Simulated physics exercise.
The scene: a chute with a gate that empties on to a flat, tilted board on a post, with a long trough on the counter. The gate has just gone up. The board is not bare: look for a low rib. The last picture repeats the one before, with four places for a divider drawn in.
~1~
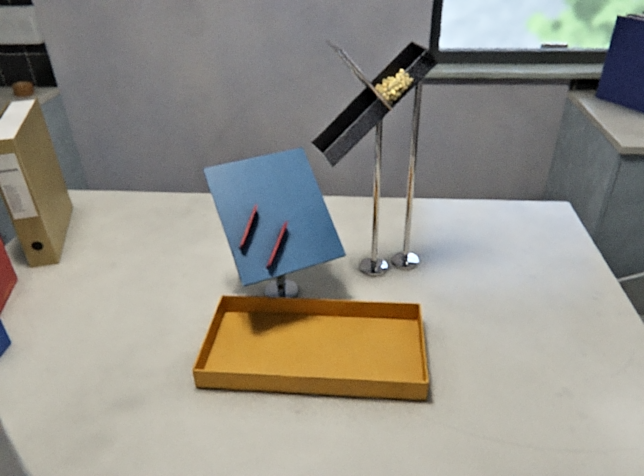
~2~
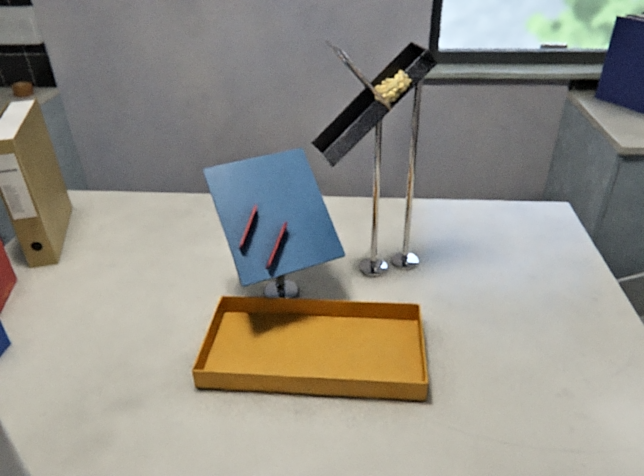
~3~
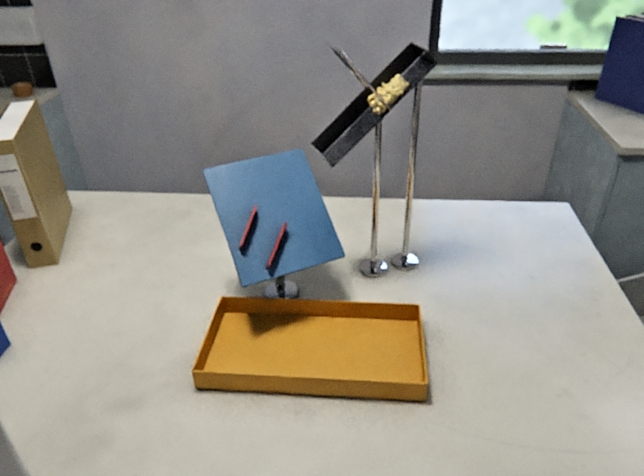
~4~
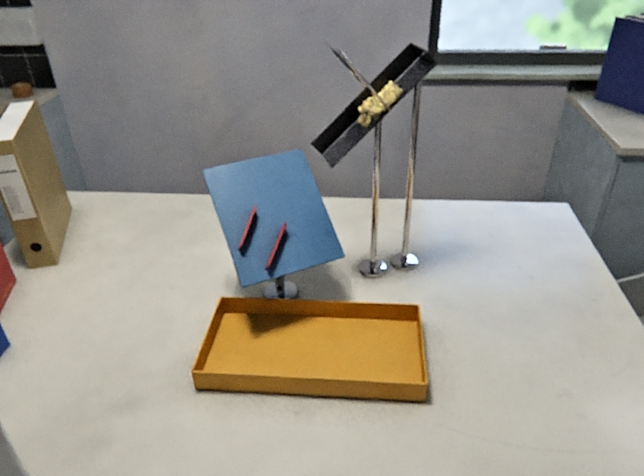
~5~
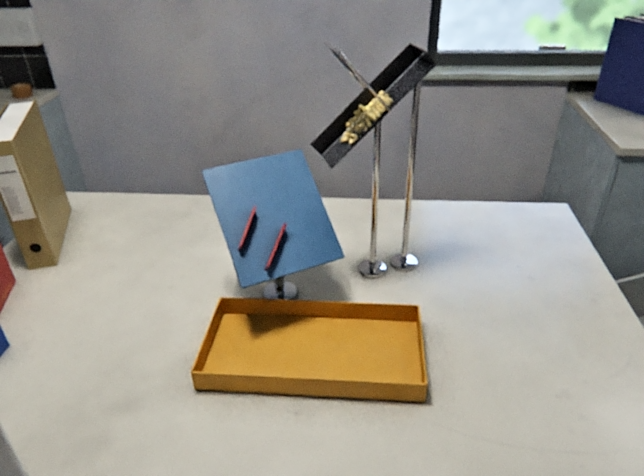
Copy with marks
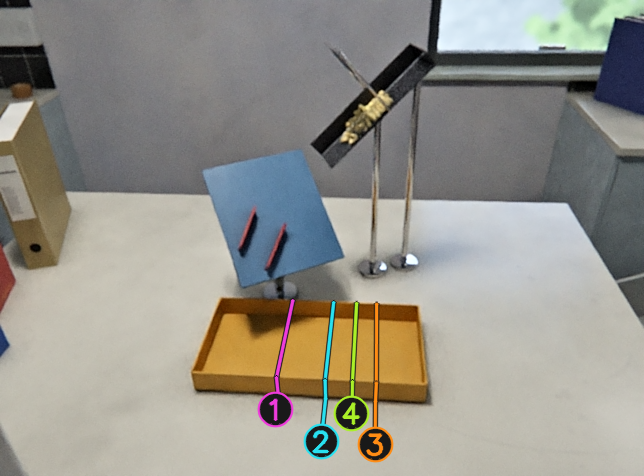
Pale beans sliding down a dark, sloping chute on metal posts, above a tilted blue board and an empty orange tray.
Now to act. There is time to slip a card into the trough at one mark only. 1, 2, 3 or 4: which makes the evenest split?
Best: 1.
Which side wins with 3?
The left side.
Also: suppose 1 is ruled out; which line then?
The answer is 2.
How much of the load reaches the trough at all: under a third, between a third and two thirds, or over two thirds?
About that: Over two thirds.
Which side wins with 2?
The left side.
On the marked copy, line 1 crosses the front rim at (276, 376); line 2 crosses the front rim at (325, 379); line 3 crosses the front rim at (376, 382); line 4 crosses the front rim at (352, 380).
With 1, of what is caught, about a third on the left of the divider, about two thirds on the right.
With 2, of what is caught, most on the left of the divider, about a quarter on the right.
With 3, of what is caught, all on the left of the divider, none on the right.
With 4, of what is caught, nearly all on the left of the divider, a stray few on the right.
